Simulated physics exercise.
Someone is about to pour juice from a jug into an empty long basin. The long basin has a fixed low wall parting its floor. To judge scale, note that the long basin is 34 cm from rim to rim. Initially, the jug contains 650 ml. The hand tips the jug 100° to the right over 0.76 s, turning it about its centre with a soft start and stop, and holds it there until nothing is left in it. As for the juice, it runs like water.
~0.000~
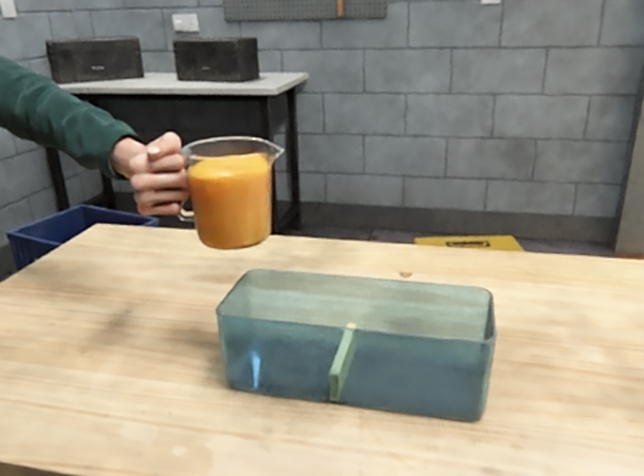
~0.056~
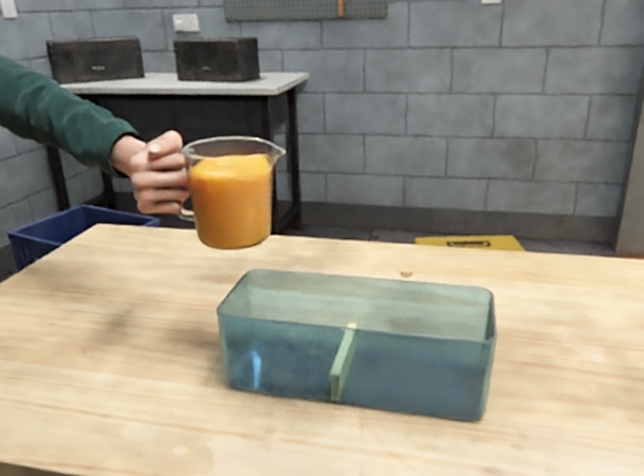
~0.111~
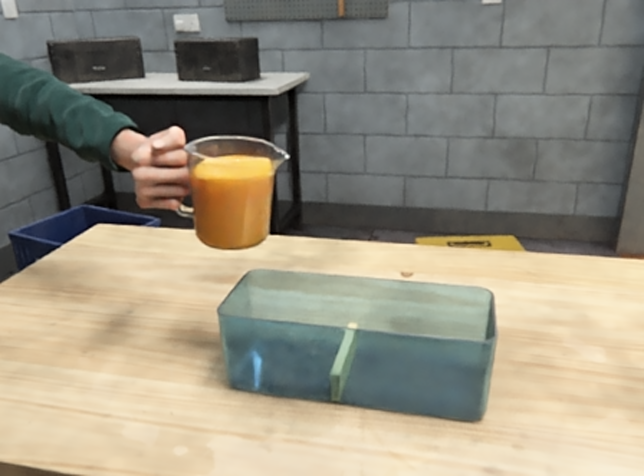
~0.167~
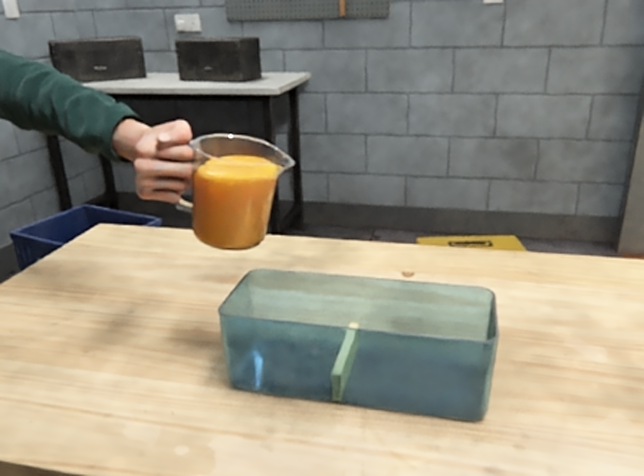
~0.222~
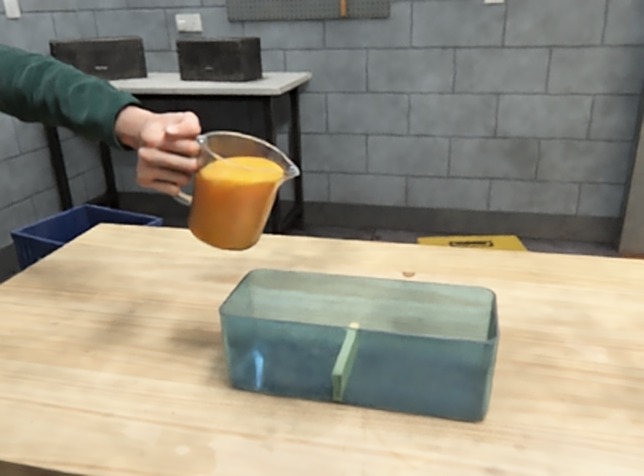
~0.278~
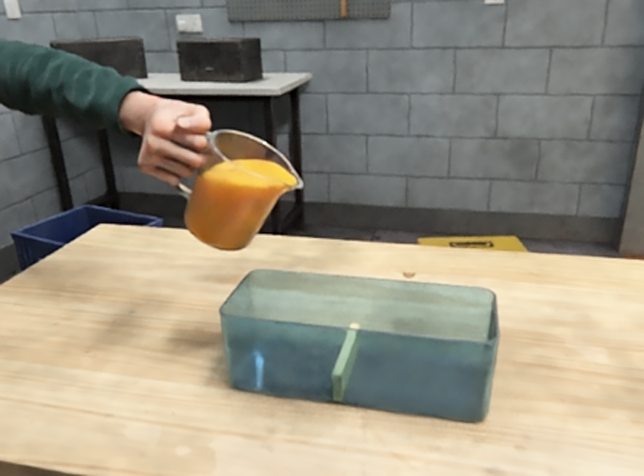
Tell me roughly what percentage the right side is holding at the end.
At the end it holds about 38 per cent.
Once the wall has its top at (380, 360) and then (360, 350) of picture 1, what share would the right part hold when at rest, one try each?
Roughly 15 per cent, then 5 per cent.
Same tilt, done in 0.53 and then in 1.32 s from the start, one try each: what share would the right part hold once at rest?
Near 35 in a hundred on the first go and near 50 in a hundred on the second.
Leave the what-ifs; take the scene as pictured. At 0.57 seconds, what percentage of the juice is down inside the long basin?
Near 14 in a hundred.
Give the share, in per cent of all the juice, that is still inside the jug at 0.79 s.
Near 18 in a hundred.
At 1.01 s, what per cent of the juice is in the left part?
Left share: Approx. 56 %.
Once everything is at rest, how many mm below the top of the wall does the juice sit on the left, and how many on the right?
About 18 mm on the left, about 30 mm on the right.
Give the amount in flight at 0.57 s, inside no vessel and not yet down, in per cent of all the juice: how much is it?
Near 24 per cent of it all.
By 0.57 s the tilt is 86° and 64 per cent is still to pour, 4 is left of the wall and 9 right of it.
By 0.79 s the tilt is 100° and 18 per cent is still to pour, 35 is left of the wall and 30 right of it.
By 1.01 s the tilt is 100° and 3 per cent is still to pour, 56 is left of the wall and 36 right of it.
By 1.26 s the tilt is 100° and 0 per cent is still to pour, 60 is left of the wall and 38 right of it.
At rest 61 per cent lies left of the wall, 38 right of it and 1 outside.
